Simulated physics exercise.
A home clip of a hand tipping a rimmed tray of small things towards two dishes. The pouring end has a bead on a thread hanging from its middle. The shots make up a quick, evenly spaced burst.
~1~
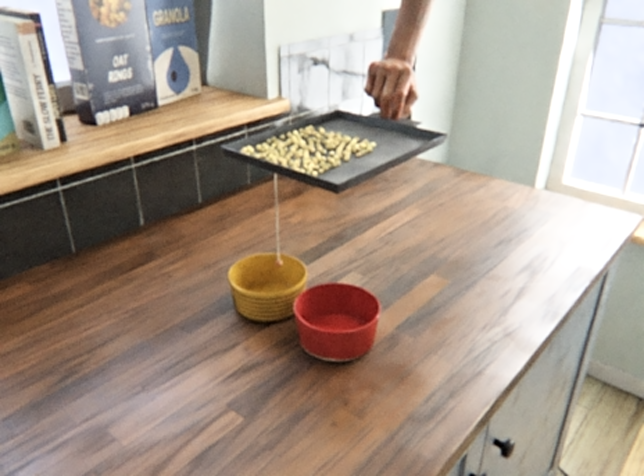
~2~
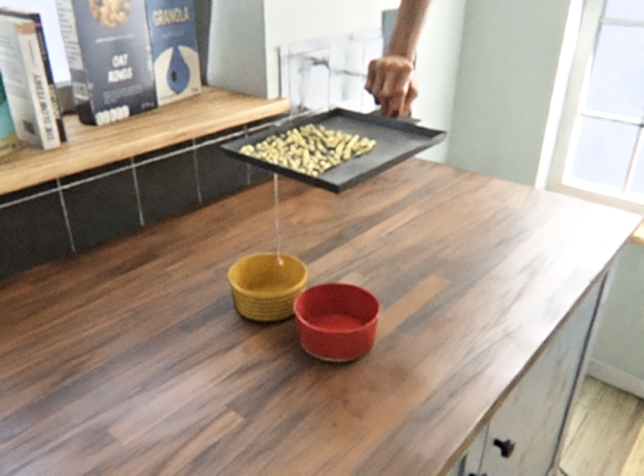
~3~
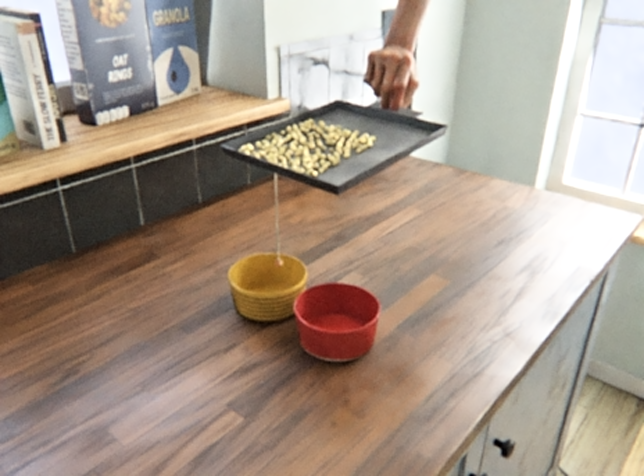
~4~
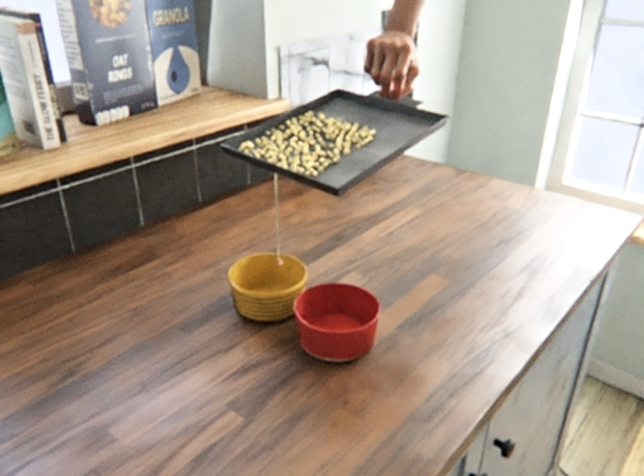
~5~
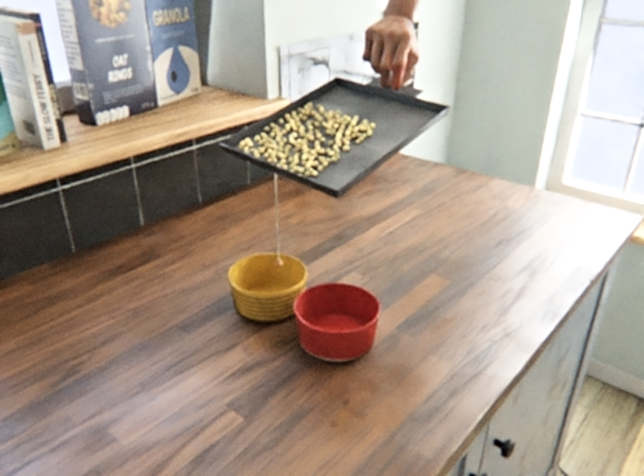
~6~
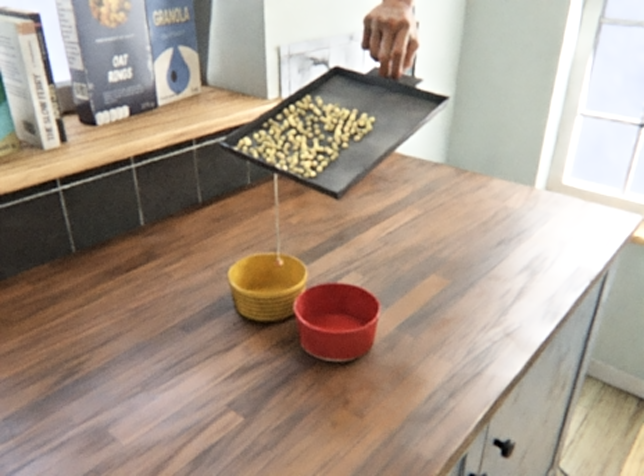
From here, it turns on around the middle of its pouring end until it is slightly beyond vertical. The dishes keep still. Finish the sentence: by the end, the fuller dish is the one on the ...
... right.
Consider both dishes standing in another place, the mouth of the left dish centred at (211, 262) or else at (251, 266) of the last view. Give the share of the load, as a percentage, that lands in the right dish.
The first try gives 60 per cent, the second 70 per cent.
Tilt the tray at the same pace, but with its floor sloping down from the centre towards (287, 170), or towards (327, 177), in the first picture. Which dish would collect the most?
Results - the dish on the left side first, the dish on the right side second.
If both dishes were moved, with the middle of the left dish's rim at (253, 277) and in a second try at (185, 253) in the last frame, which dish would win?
Results - the dish on the right side first, the dish on the right side second.
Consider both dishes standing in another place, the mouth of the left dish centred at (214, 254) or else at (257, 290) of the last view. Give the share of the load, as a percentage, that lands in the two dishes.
The first gives 50 %, the second 60 %.
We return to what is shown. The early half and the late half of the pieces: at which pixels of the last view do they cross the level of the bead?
The leading part at (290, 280), the rest of it at (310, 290).
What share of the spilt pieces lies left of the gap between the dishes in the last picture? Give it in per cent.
I make it about 90 percent or so.
Just after the last frame, tray tipped steeply; almost all on the tray; just a few in the right dish; just a few outside both; just a few in the air.
A moment on, tray tipped past a quarter turn; roughly a quarter on the tray; about a tenth in the right dish; about a tenth in the left dish; about a tenth outside both; roughly half in the air.
Further on, tray tipped past a quarter turn; roughly half in the right dish; roughly a quarter in the left dish; roughly a third outside both.
When it is over, tray tipped past a quarter turn; roughly half in the right dish; roughly a quarter in the left dish; roughly a third outside both.
